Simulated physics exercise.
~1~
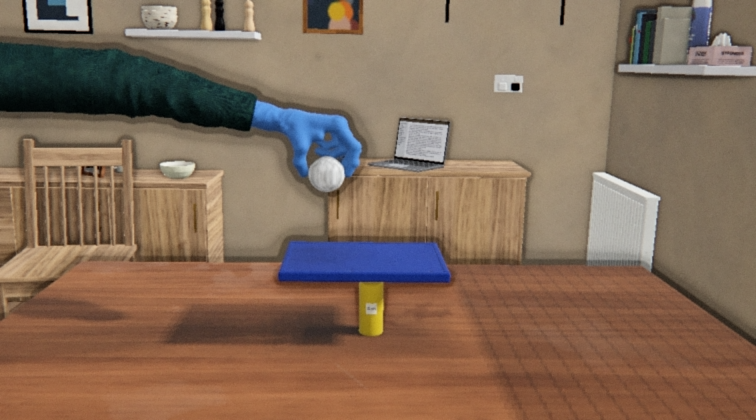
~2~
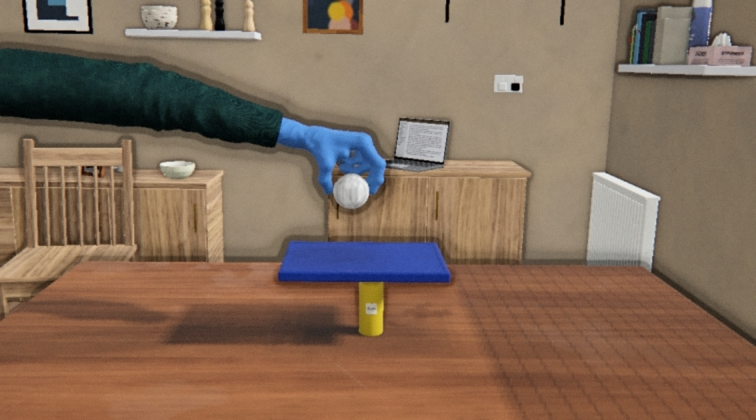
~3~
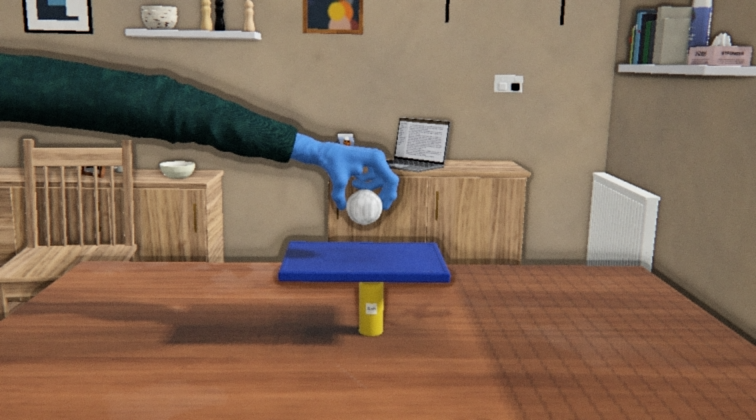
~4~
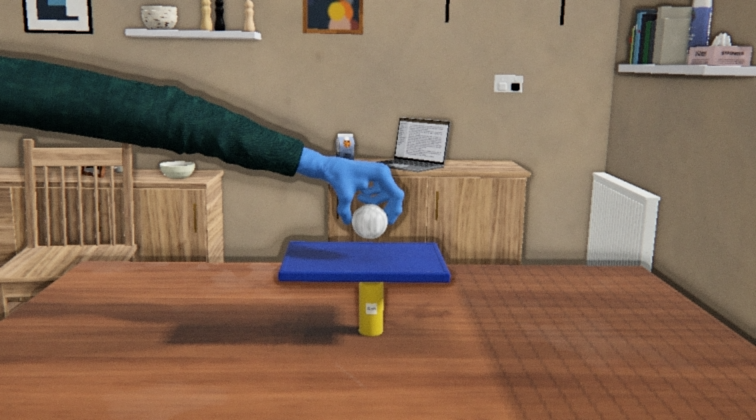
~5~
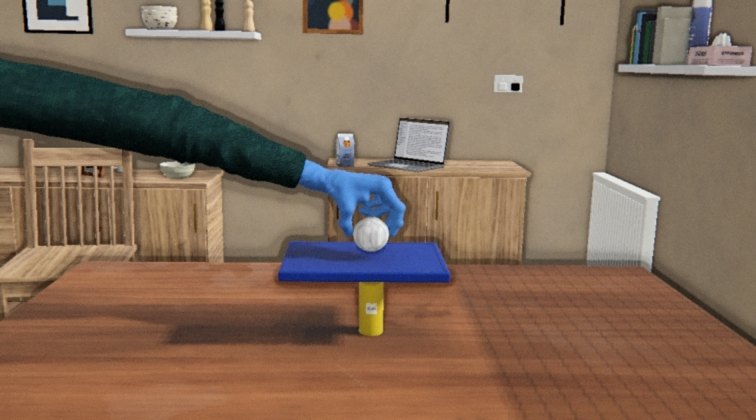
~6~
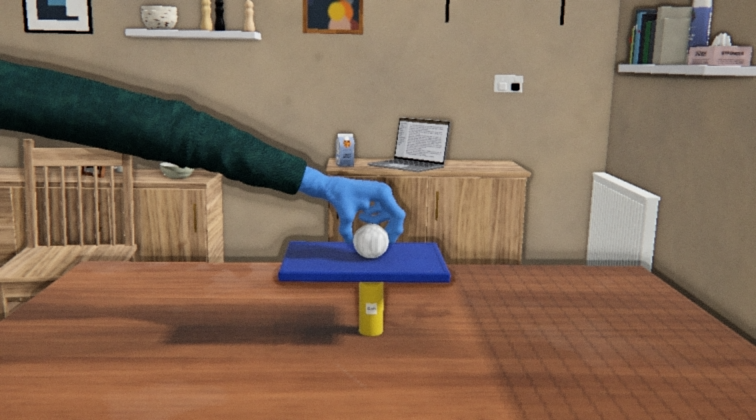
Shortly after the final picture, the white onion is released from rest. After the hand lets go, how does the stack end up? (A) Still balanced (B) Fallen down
Still balanced (A).
Then, 0.30 s past the last view, nothing moves.
Then, 0.70 s past the last view, white onion resting near (370, 241).
Finally, all 3 still in place. Final places as the last picture's camera would see them, white onion near (370, 241). The stack stays up.
